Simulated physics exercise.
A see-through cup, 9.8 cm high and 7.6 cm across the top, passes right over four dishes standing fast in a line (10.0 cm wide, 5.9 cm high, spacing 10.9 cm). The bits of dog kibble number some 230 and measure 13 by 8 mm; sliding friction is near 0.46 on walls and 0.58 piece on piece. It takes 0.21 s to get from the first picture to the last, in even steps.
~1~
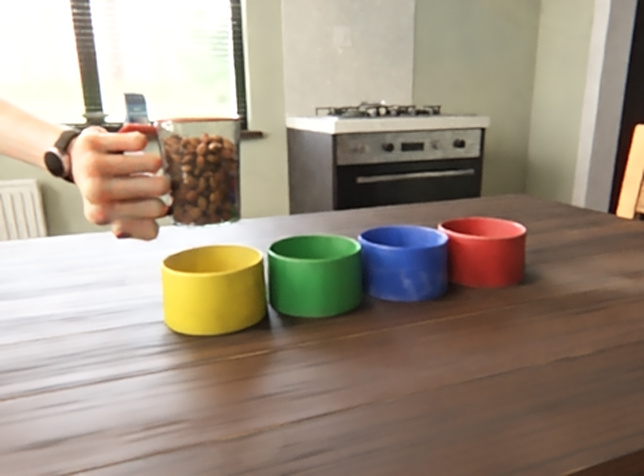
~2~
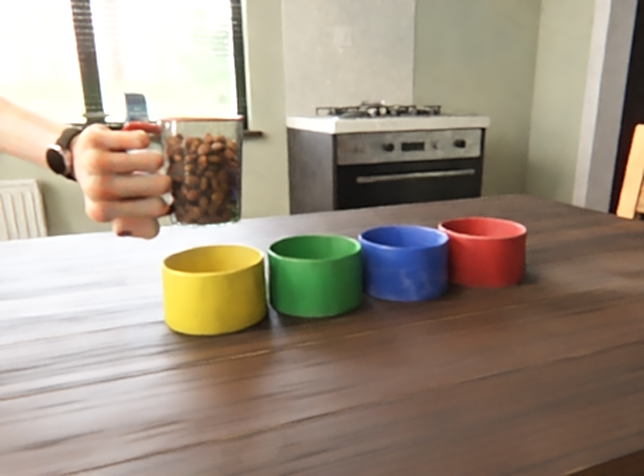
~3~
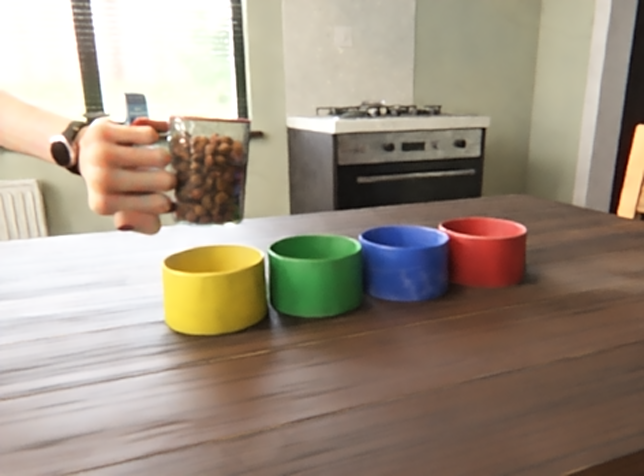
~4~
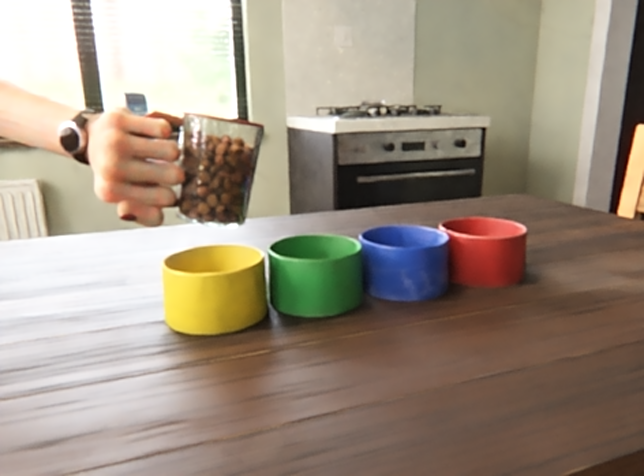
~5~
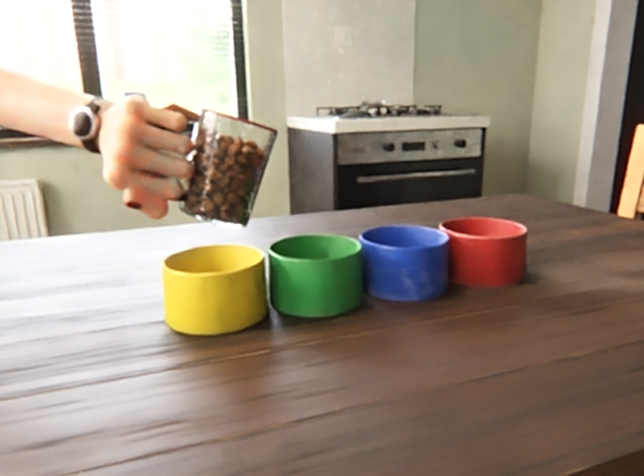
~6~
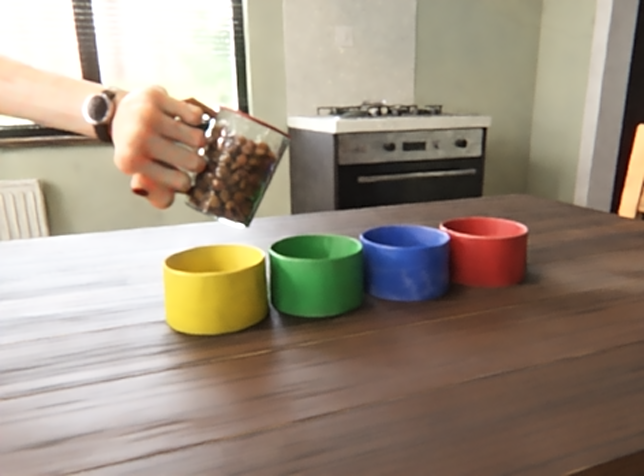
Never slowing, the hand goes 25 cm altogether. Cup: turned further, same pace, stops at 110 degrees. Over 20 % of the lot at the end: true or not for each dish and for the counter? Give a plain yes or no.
Red - yes, blue - yes, green - no, yellow - no, counter - no.
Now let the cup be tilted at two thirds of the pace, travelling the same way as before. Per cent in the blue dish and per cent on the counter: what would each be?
I'd say blue ends at 10 while the counter ends at 0.
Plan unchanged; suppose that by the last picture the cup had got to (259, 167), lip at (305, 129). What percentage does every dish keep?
Per cent kept: Red 90, blue 0, green 0, yellow 0.
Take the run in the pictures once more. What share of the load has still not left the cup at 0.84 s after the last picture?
Load share: Near 50 percent.
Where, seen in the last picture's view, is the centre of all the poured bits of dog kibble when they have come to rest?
Est. centre at rest: (458, 264) px.
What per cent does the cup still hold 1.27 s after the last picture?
Roughly 15 per cent of the load.
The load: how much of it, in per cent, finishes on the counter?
Some 5 per cent.
Then, 0.50 s after the last picture, tilt 108 degrees; cup holds 95 %, blue 5 %.
Then, 0.84 s after the last picture, tilt 110 degrees; cup holds 50 %, blue 45 %.
Then, 1.27 s after the last picture, tilt 110 degrees; cup holds 15 %, red 35 %, blue 40 %.
In the end, red 50 %, blue 40 %, green 0 %, yellow 0 %, counter 5 %.
